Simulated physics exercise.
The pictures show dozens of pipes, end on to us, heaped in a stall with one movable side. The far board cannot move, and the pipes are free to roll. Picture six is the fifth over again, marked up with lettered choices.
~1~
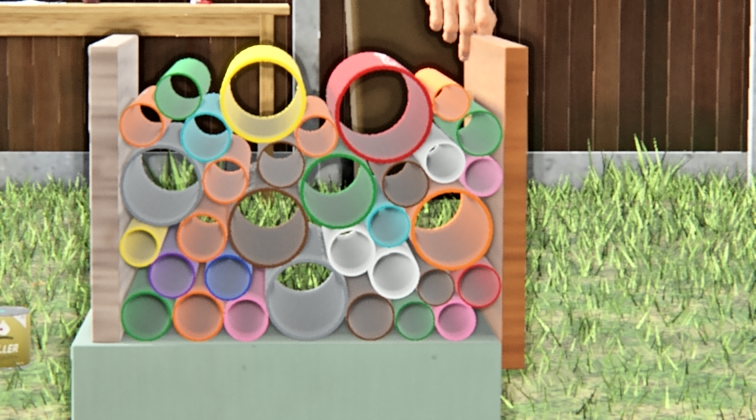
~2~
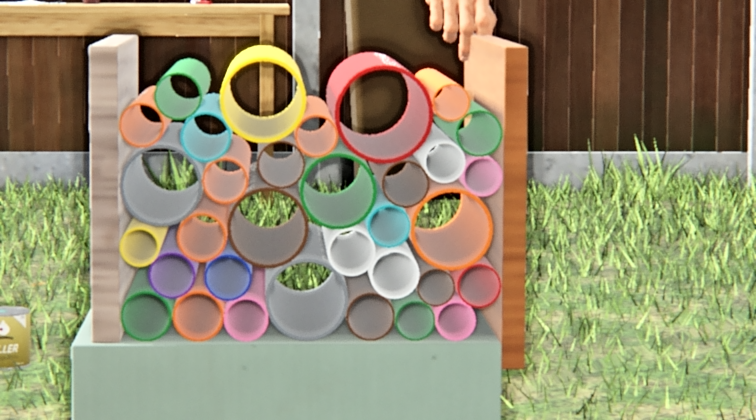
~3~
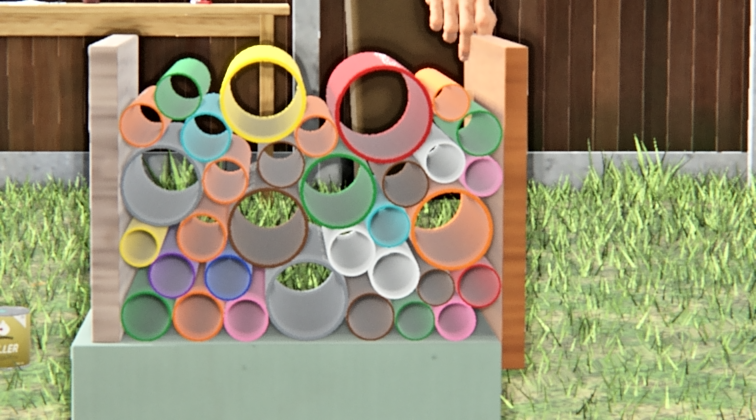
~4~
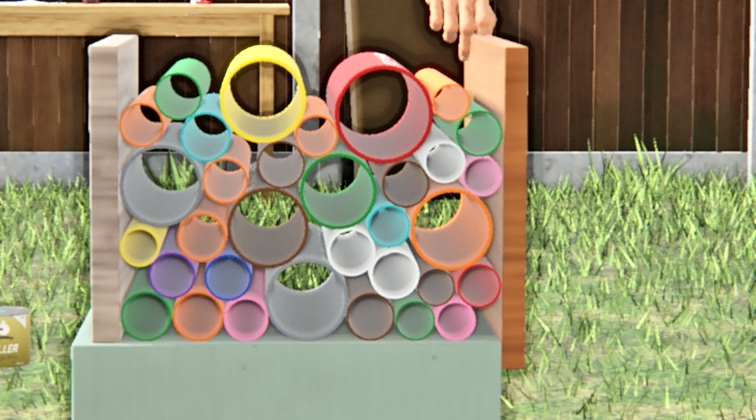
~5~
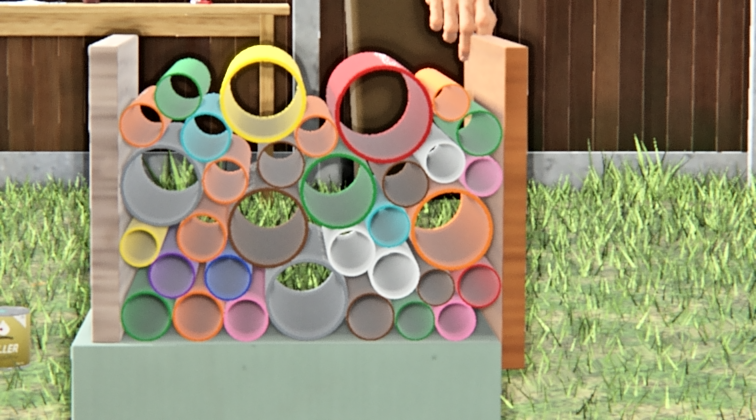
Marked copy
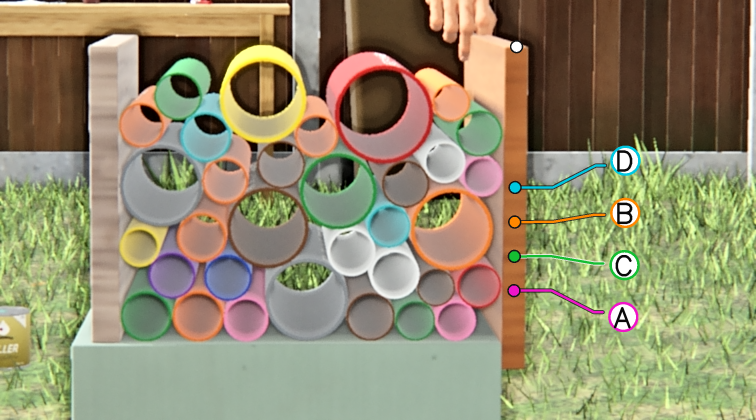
Colourful pipes sit stacked between two upright boards while a hand rests still above the right board.
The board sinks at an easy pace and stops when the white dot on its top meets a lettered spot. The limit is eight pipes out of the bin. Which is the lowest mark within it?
Mark A is as low as it can go.
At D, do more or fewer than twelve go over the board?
At D, fewer than twelve.
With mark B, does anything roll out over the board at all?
At B: Yes.
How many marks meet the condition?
The number is four.
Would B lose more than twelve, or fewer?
At B, fewer than twelve.
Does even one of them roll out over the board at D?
Yes, at D.
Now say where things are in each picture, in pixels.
In the first frame, side board (492, 188); a green pipe (146, 316); a green pipe (415, 321).
In the second frame, a green pipe (415, 321); a purple pipe (172, 276).
In the third frame, an orange pipe (201, 237); a brown pipe (405, 184).
In the fourth frame, a red pipe (384, 114); an orange pipe (142, 125).
In the fifth frame, side board (492, 188); a green pipe (146, 316); a green pipe (415, 321).
On the marked copy, A at (514, 291); B at (515, 222); C at (514, 256); D at (515, 187); the white dot at (516, 47).
With A. Early on, top of the board (503, 151).
Further on, top of the board (502, 267).
At the end, top of the board (502, 289), three out over the board.
As for the rest, B three out over the board; C three out over the board; D two out over the board.
